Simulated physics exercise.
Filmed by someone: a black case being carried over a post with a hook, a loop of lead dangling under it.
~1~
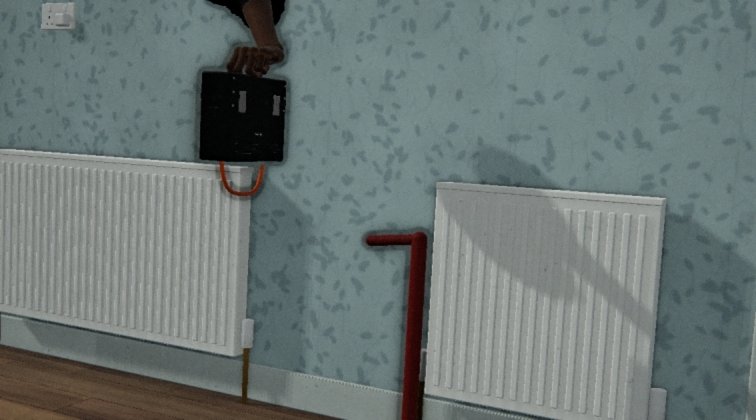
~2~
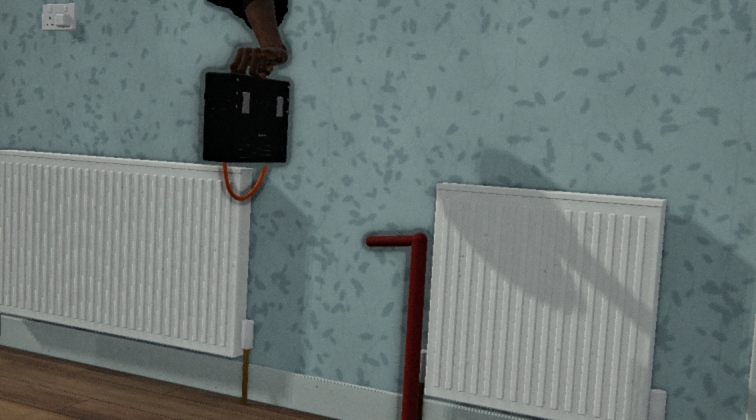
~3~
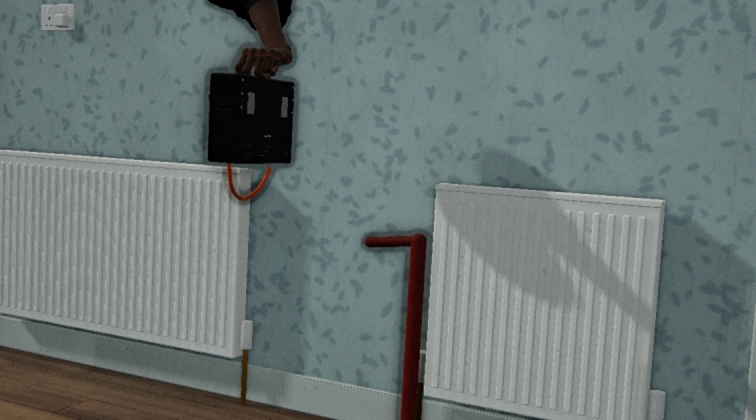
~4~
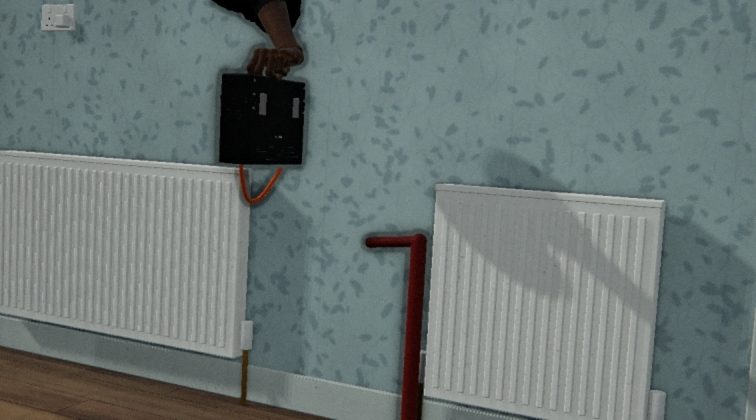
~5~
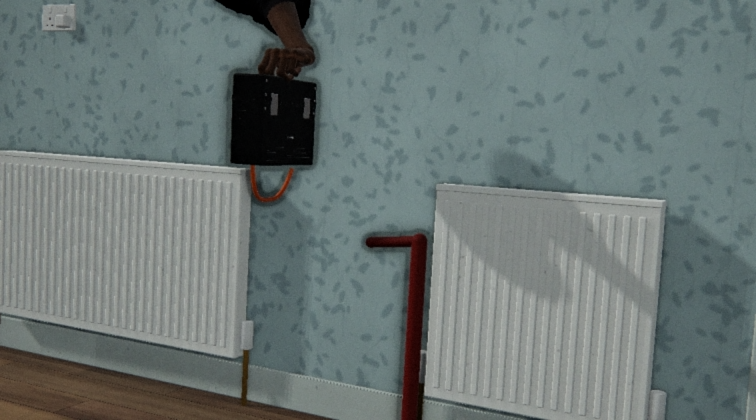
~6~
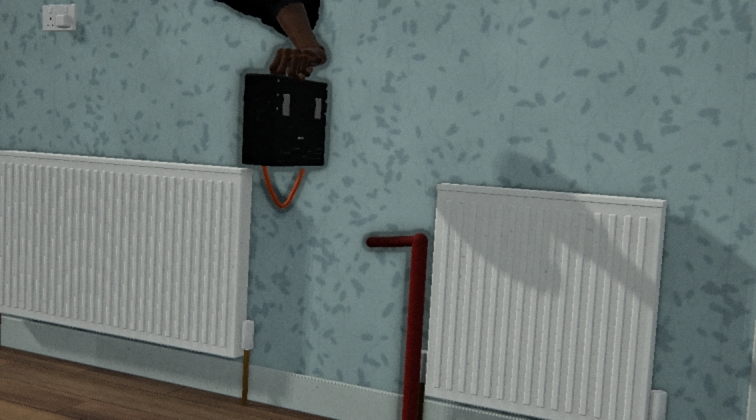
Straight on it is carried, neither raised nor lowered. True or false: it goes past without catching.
True.
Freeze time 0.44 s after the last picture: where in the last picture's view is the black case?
At that moment its middle is at (348, 125) in the last view.
Then, 0.44 s on from there, case nearing the post near (348, 125).
Then, 1.08 s on from there, case over the post near (448, 129).
Then, 1.78 s on from there, case past the post near (570, 135).
In the end, case past the post near (602, 136). The black case passes clear.
